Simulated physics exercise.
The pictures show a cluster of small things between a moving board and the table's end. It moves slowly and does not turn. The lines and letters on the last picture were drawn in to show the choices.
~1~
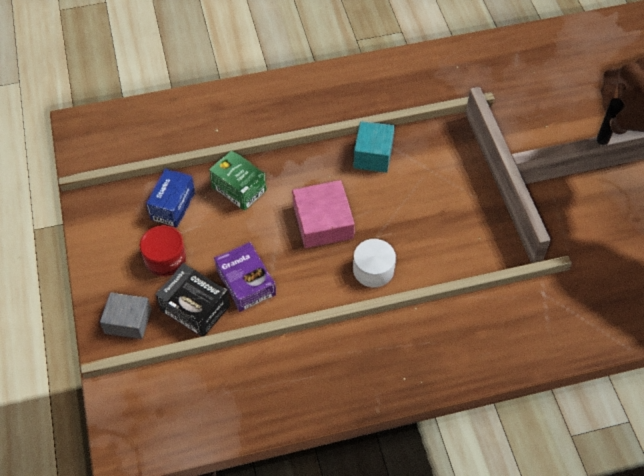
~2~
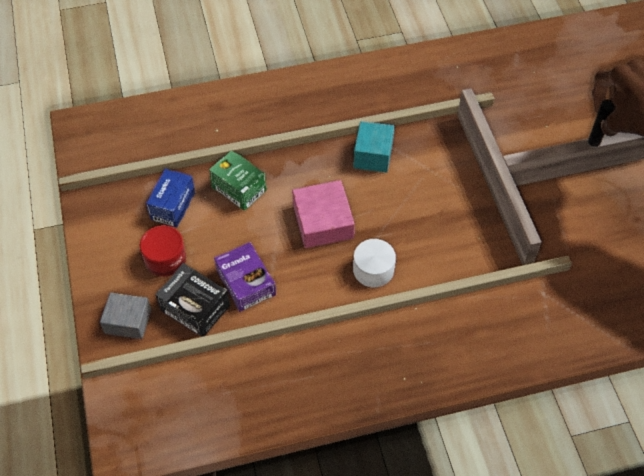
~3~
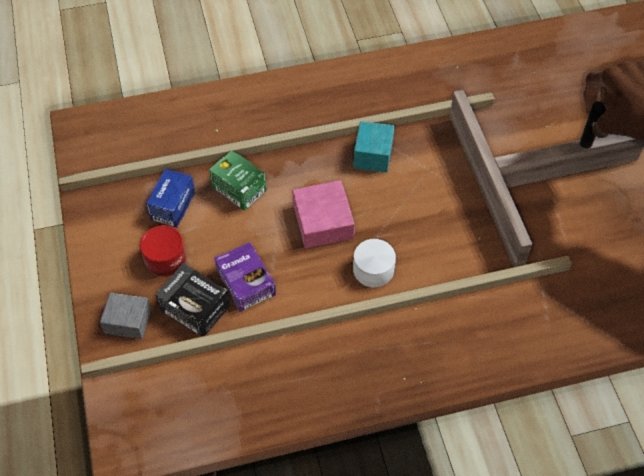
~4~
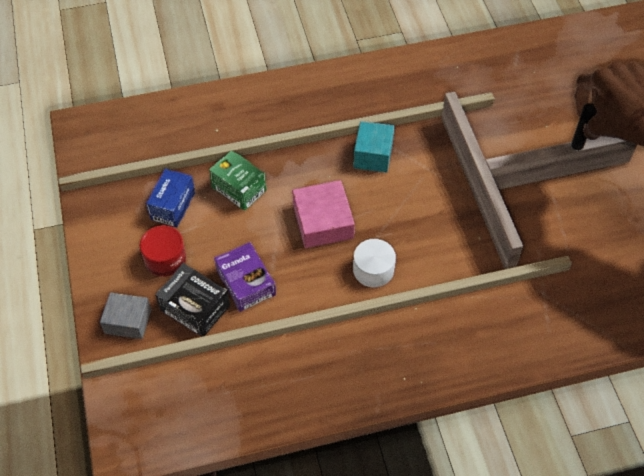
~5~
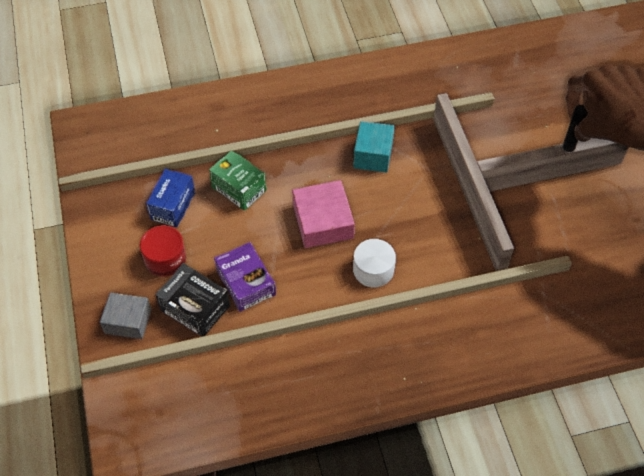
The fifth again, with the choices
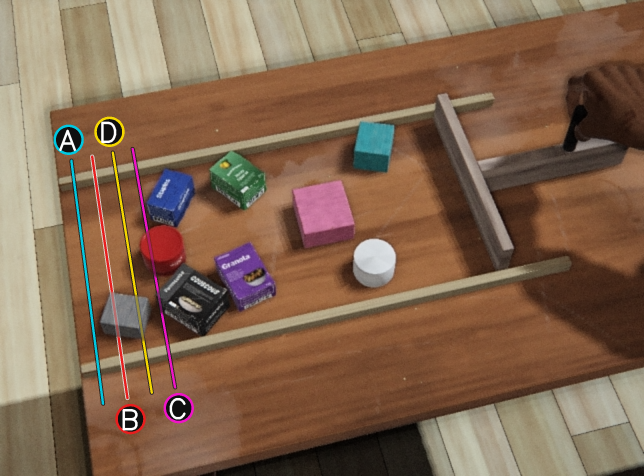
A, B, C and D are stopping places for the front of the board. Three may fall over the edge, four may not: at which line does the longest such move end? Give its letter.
No fourth one falls up to C.
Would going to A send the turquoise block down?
Yes.
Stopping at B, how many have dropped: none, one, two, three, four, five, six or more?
By then, six or more.
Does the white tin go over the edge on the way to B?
No.
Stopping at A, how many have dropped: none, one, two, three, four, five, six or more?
Six or more.
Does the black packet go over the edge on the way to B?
Yes.
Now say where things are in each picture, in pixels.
In the first picture, black packet (193, 300); white tin (375, 263); turquoise block (374, 147).
In the second picture, board (500, 162); green box (238, 181).
In the third picture, board (491, 163); grey block (126, 316).
In the fourth picture, board (482, 165); pink block (323, 214).
In the fifth picture, board (473, 167); black packet (193, 300); white tin (375, 263); turquoise block (374, 147).
On the marked copy, A at (86, 272); B at (108, 267); C at (152, 258); D at (131, 263).
With C. Early on, board (361, 190); white tin (353, 268); turquoise block (322, 163).
Further on, board (244, 215); grey block (107, 313); black packet (149, 306).
At the end, board (151, 234); black packet over the edge; grey block over the edge; three fallen.
As for the rest, A drops nine; B drops six; D drops four.
